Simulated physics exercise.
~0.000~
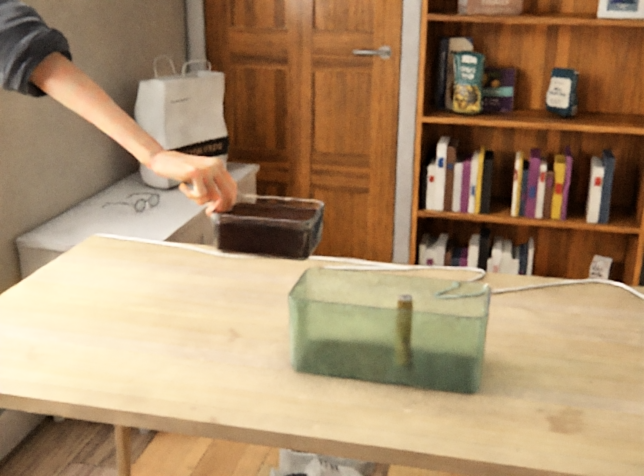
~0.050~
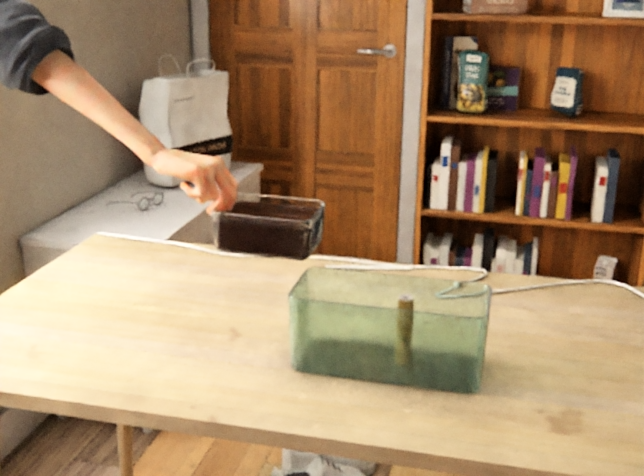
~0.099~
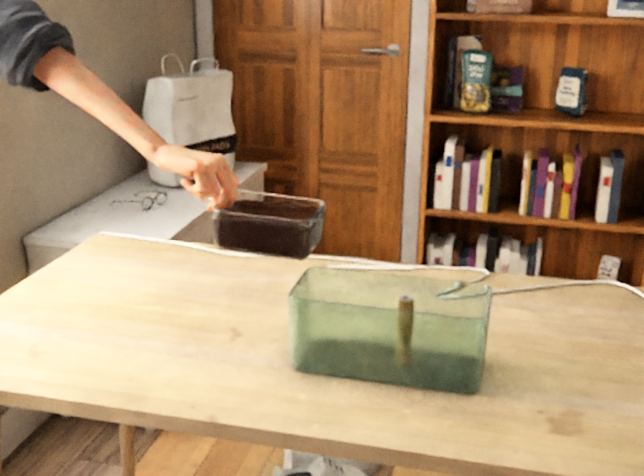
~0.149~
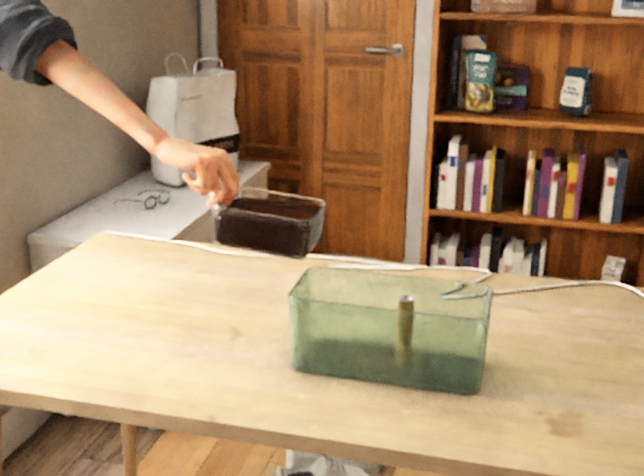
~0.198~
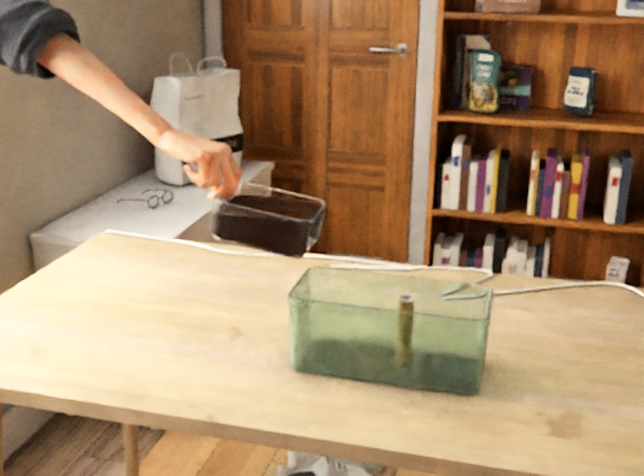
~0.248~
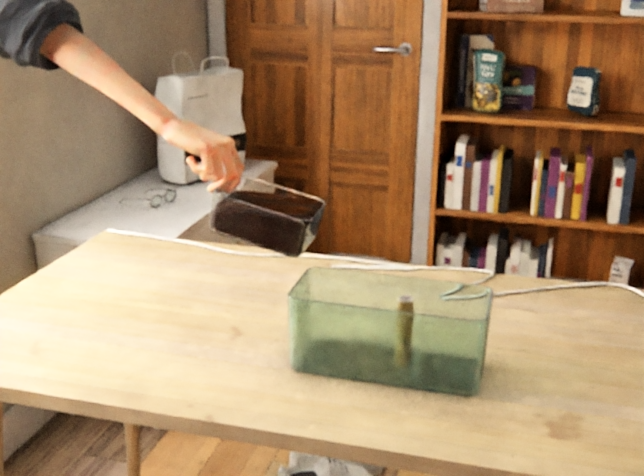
On a wooden table top, a hand slowly tilting an oblong tub of dark coffee rightwards beside a greenish see-through basin.
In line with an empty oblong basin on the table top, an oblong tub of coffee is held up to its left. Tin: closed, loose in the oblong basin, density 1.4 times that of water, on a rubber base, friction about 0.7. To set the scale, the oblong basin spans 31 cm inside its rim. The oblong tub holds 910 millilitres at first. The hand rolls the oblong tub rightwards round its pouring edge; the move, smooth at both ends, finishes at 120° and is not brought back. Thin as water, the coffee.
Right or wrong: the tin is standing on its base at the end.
Wrong, it is lying on its side.
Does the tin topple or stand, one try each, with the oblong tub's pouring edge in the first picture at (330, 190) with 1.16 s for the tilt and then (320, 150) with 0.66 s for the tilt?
Run one: It does not tip. Run two: It does not tip.
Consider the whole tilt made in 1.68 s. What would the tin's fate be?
Outcome - the tin remains standing.
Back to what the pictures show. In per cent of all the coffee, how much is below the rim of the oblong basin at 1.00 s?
My estimate is about 80 percent.
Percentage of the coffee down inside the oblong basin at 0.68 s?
I'd put it near 18 percent.
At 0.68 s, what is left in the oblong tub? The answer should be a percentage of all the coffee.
Around 34 percent.
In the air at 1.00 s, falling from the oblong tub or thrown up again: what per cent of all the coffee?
8 per cent or so.
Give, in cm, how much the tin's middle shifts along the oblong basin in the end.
Shift of tin centre: Approx. 6.5 cm.
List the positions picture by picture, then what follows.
Tilt 0°; pouring edge (318, 213); surface from (224, 210) to (317, 218); the oblong basin's rim runs from (297, 283) to (489, 302); the tin's top is at (405, 301), in the first frame.
Tilt 1°; pouring edge (318, 212); surface from (225, 209) to (318, 217), in the second frame.
Tilt 2°; pouring edge (318, 213); surface from (225, 208) to (318, 216), in the third frame.
Tilt 5°; pouring edge (318, 213); surface from (226, 205) to (318, 214), in the fourth frame.
Tilt 8°; pouring edge (318, 213); surface from (226, 202) to (318, 211), in the fifth frame.
Tilt 12°; pouring edge (318, 213); surface from (225, 198) to (318, 209), in the sixth frame.
Then, 0.68 s in, the tilt is 73° and 33 per cent is still to pour; the tin stands where it began.
Then, 1.00 s in, the tilt is 112° and 2 per cent is still to pour; the tin leans 9°.
Then, 1.34 s in, the tilt is 120° and 0 per cent is still to pour; the tin leans 31°.
Then, 1.70 s in, the tilt is 120° and 0 per cent is still to pour; the tin lies on its side.
Finally, the tin lies on its side.
